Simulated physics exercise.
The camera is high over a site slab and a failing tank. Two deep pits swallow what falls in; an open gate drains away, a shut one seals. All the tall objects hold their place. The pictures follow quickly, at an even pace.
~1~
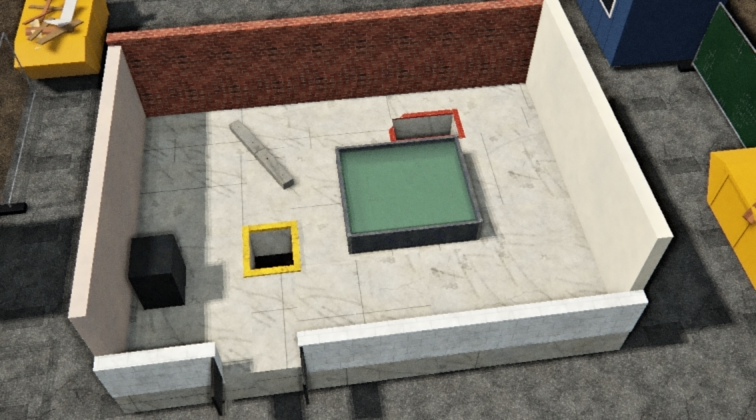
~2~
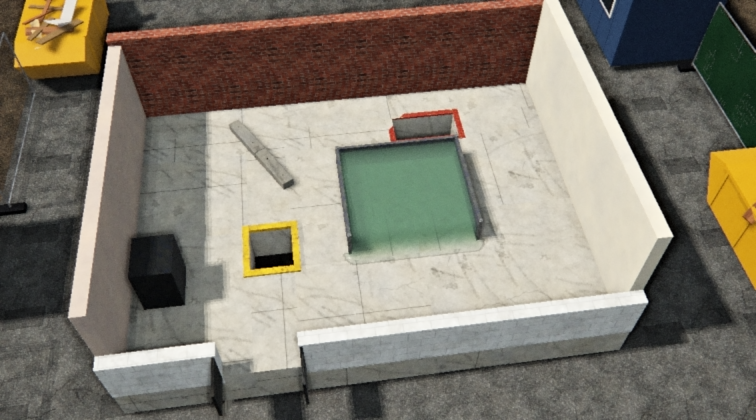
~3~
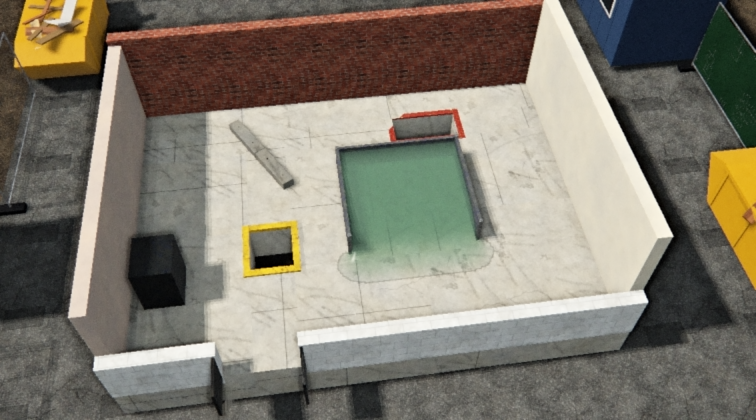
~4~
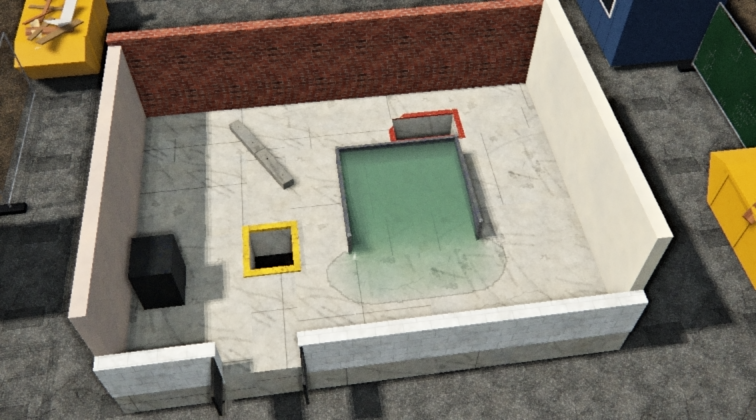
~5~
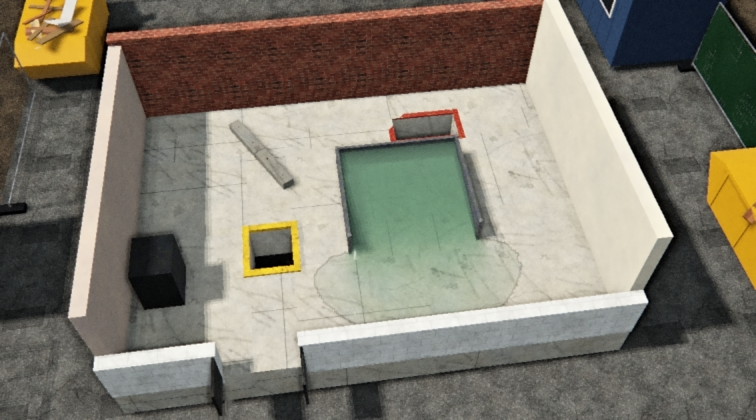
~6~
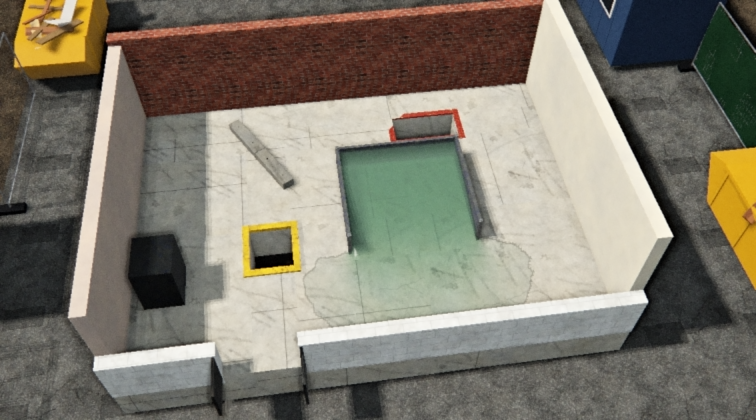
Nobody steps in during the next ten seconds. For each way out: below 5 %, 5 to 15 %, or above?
In the end: The gate takes between 5 and 15 %; the red pit takes between 5 and 15 %; the yellow pit takes under 5 %.
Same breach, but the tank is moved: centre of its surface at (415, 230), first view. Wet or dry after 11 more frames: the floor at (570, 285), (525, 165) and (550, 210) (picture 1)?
In turn: Covered, no water, no water.
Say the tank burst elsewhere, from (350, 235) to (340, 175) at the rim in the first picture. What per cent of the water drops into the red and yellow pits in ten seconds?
Roughly, in per cent: Red 2, yellow 30.
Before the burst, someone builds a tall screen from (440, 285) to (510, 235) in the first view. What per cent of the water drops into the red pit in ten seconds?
Roughly, in per cent: Red 2.
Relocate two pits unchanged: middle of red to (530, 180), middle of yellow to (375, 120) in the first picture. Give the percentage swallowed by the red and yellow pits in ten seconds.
Roughly, in per cent: Red 25, yellow 0.
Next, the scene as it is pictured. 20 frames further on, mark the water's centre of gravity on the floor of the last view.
Near (423, 273).
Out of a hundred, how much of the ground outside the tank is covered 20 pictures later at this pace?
Near 40 in a hundred.
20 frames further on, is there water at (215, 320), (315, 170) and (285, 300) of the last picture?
As listed: Flooded, clear, under water.
A moment on, water covers 20 % of the floor; the gate 0 %, the red pit 0 %, the yellow pit 0 %.
Next, water covers 25 % of the floor; the gate 0 %, the red pit 0 %, the yellow pit 0 %.
Then, water covers 40 % of the floor; the gate 2 %, the red pit 0 %, the yellow pit 0 %.
Later, water covers 70 % of the floor; the gate 4 %, the red pit 1 %, the yellow pit 1 %.
In the end, water covers 90 % of the floor; the gate 9 %, the red pit 8 %, the yellow pit 1 %.
